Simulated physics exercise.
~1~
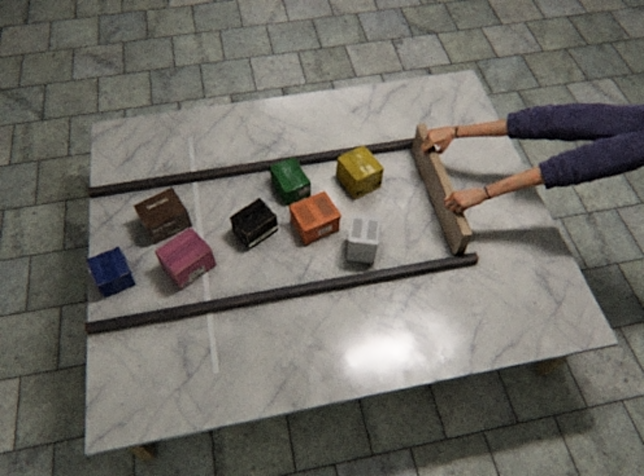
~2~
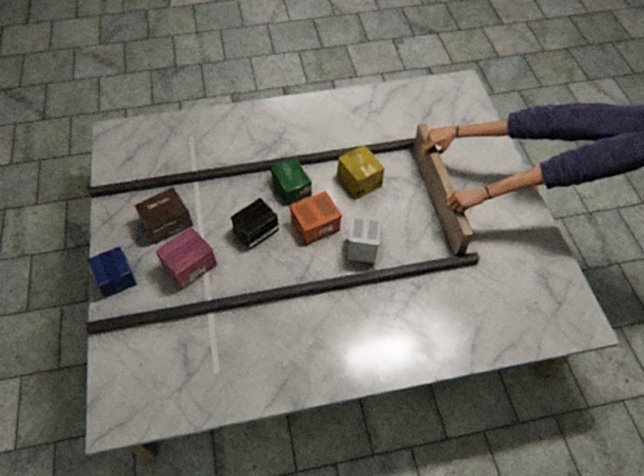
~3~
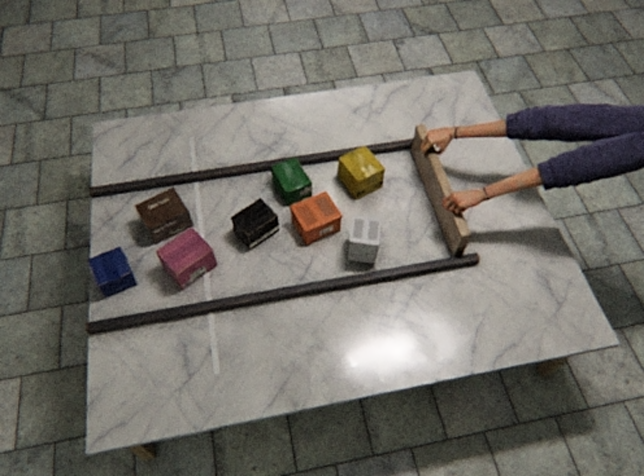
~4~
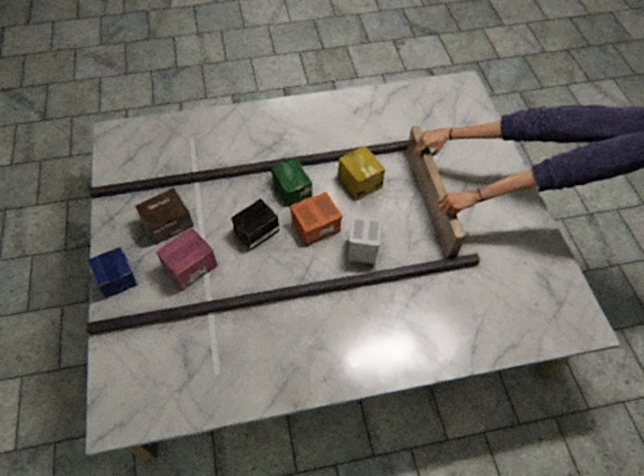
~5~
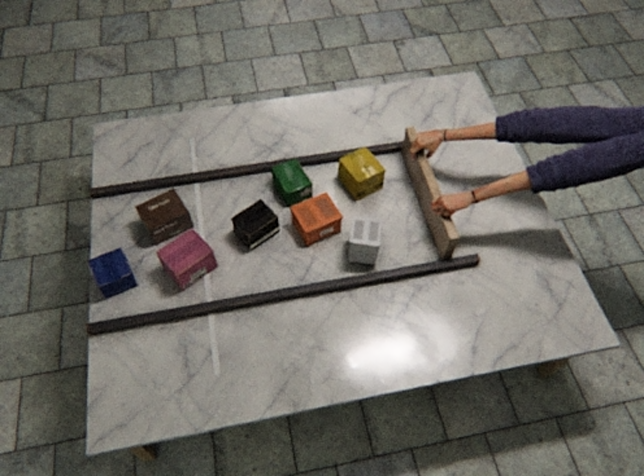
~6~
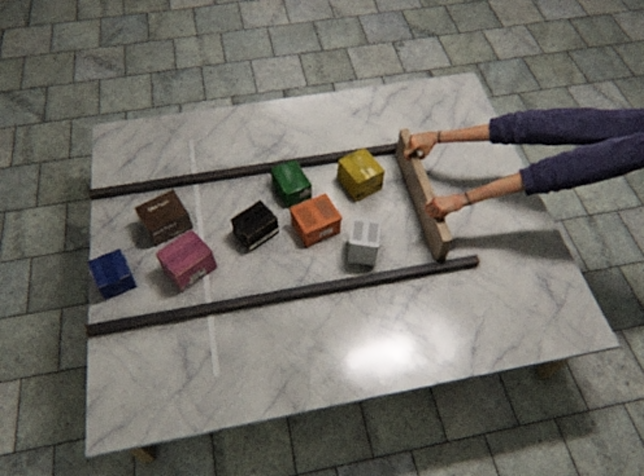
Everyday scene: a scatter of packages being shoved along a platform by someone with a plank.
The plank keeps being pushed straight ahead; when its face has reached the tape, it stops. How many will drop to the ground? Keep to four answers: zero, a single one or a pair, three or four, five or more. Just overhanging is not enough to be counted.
The answer is zero.
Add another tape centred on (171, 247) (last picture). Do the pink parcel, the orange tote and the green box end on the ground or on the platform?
Per object: Pink parcel stays, orange tote stays, green box stays.
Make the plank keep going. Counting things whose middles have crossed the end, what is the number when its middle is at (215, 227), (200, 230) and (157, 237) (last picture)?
Past-the-end tally - position 1: 0, position 2: 0, position 3: 2.
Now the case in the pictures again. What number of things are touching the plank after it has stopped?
3 of them.
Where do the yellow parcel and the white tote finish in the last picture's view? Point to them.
In order, first (180, 200), then (189, 276).
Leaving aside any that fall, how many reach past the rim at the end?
I'd say 0 of them.
Early on, none off yet; blue parcel at rest near (113, 274); brown box at rest near (164, 218); pink parcel at rest near (187, 261).
A while later, none off yet; blue parcel at rest near (113, 274); brown box at rest near (164, 218); pink parcel moving near (186, 261).
Finally, the number that fall off is zero.
